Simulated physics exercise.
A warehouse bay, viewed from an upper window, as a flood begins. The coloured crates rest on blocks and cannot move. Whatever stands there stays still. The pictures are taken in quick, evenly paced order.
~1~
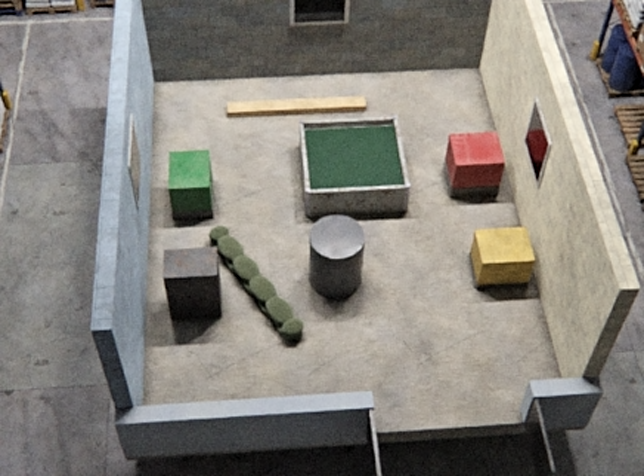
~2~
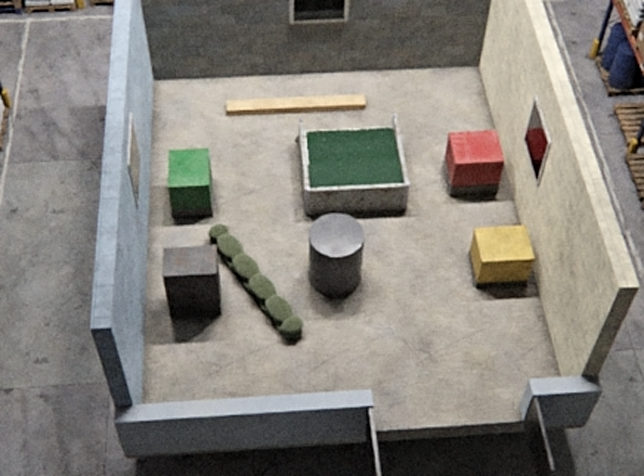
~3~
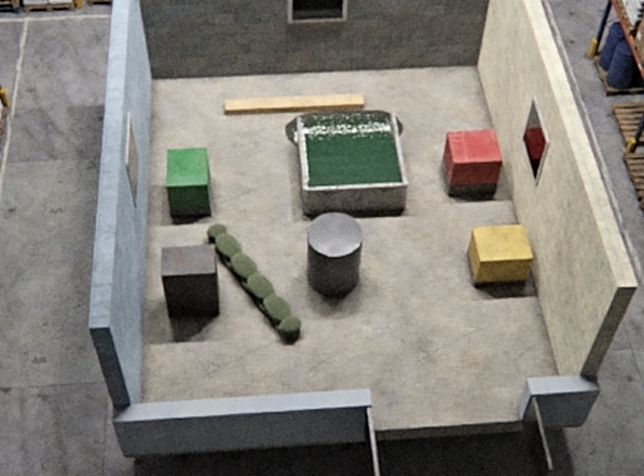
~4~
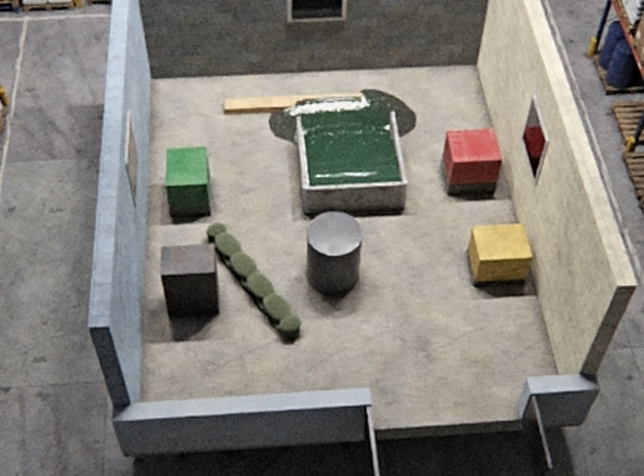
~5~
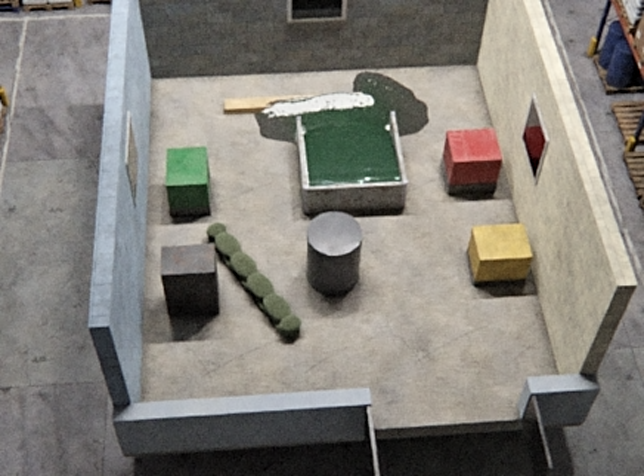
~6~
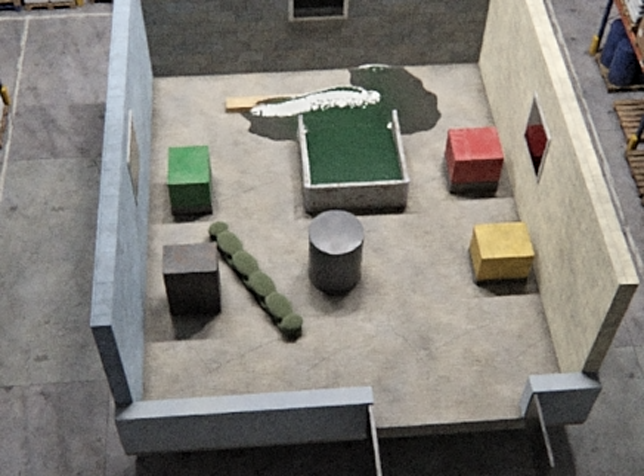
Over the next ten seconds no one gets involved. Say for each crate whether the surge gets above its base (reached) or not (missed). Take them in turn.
Yellow crate: Spared; green crate: Spared; red crate: Spared.
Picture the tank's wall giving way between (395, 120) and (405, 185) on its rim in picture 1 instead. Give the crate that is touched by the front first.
That would be the crate marked red.
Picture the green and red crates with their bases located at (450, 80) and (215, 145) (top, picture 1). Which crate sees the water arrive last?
My guess is the yellow one.
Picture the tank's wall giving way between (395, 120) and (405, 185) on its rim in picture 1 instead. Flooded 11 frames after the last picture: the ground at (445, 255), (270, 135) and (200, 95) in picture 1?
Spot one inundated, spot two spared, spot three spared.
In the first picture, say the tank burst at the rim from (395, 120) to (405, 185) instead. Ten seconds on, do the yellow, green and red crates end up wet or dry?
My guess is yellow goes wet, green remains untouched, and red goes wet.
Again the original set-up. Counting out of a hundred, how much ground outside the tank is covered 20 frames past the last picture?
It comes to 35 per cent.
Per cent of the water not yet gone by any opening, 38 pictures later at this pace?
Some 100 per cent has not gone.
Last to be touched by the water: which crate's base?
From the pictures, the one in yellow.
A moment on, water covers 20 % of the floor; the yellow crate not reached, the green crate not reached, the red crate not reached.
Next, water covers 30 % of the floor; the yellow crate not reached, the green crate water round its plinth, the red crate not reached.
Then, water covers 35 % of the floor; the yellow crate water round its plinth, the green crate water round its plinth, the red crate water round its plinth.
Later, water covers 55 % of the floor; the yellow crate water round its plinth, the green crate water round its plinth, the red crate water round its plinth.
In the end, water covers 75 % of the floor; the yellow crate stayed above the water, the green crate stayed above the water, the red crate stayed above the water.
